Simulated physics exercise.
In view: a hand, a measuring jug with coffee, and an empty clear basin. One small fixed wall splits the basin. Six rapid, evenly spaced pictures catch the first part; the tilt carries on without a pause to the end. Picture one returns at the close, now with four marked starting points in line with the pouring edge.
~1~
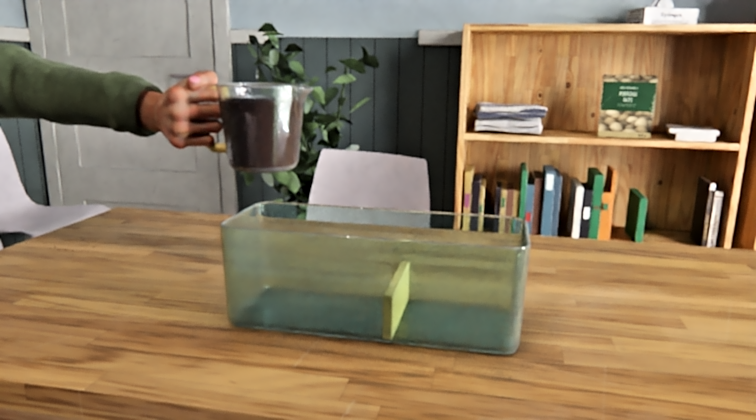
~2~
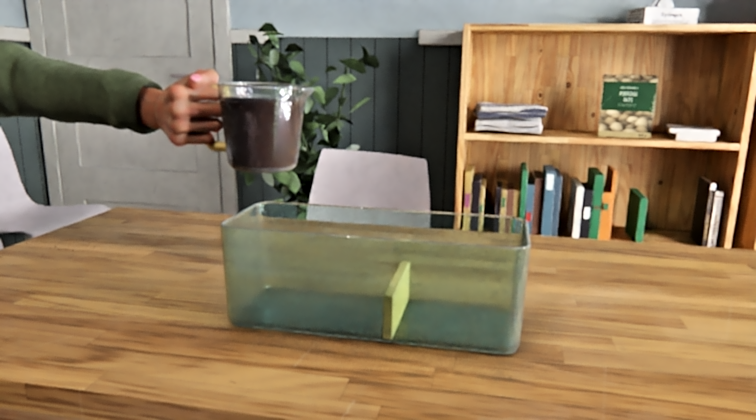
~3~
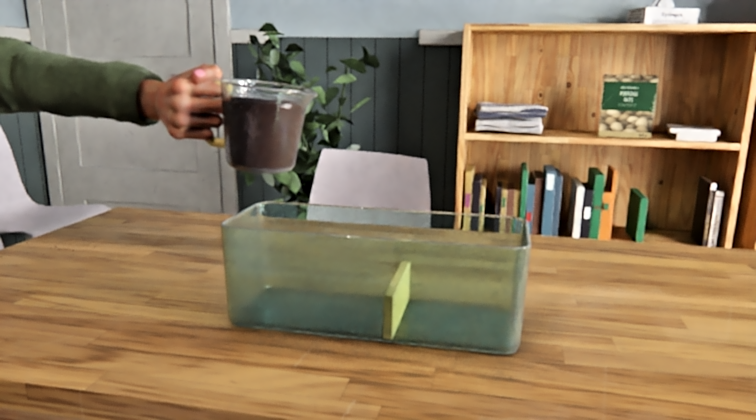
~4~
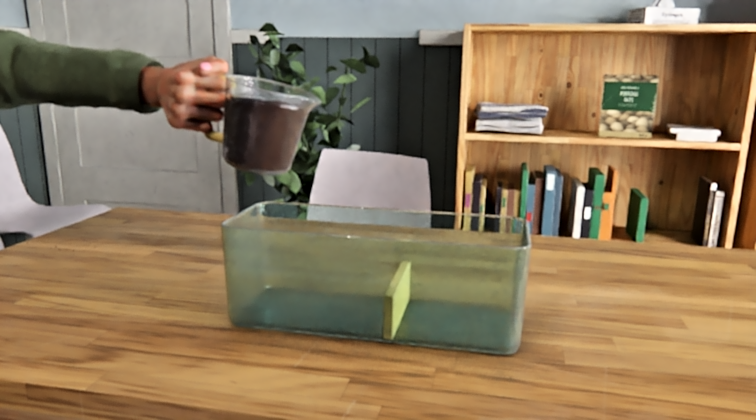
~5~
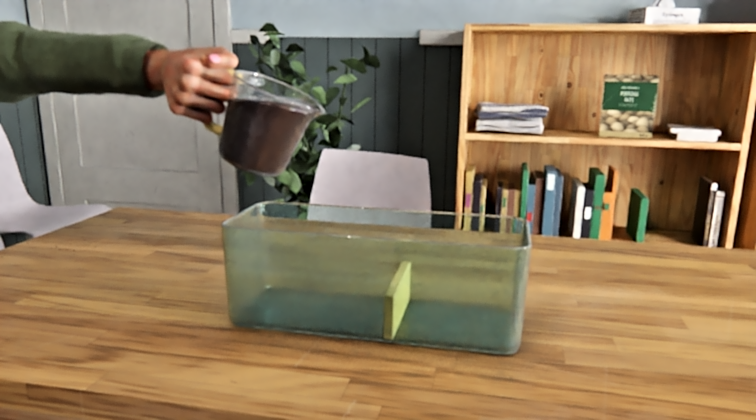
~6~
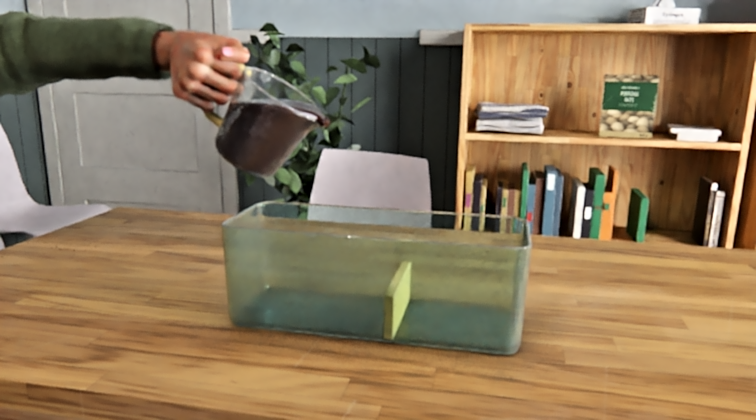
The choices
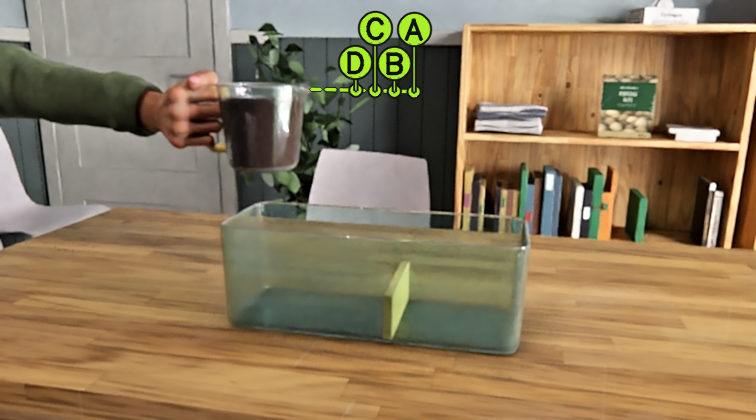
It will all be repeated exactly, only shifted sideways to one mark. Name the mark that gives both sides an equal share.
Use dot D.
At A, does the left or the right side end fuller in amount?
More ends on the right.
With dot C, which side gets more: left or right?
The right side.
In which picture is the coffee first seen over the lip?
Picture 6.
In lime, A at (414, 91); B at (394, 91); C at (375, 90); D at (355, 90).
With A, about 3 % ends left of the wall and 96 % right of it.
With B, about 4 % ends left of the wall and 95 % right of it.
With C, about 16 % ends left of the wall and 84 % right of it.
With D, about 57 % ends left of the wall and 42 % right of it.
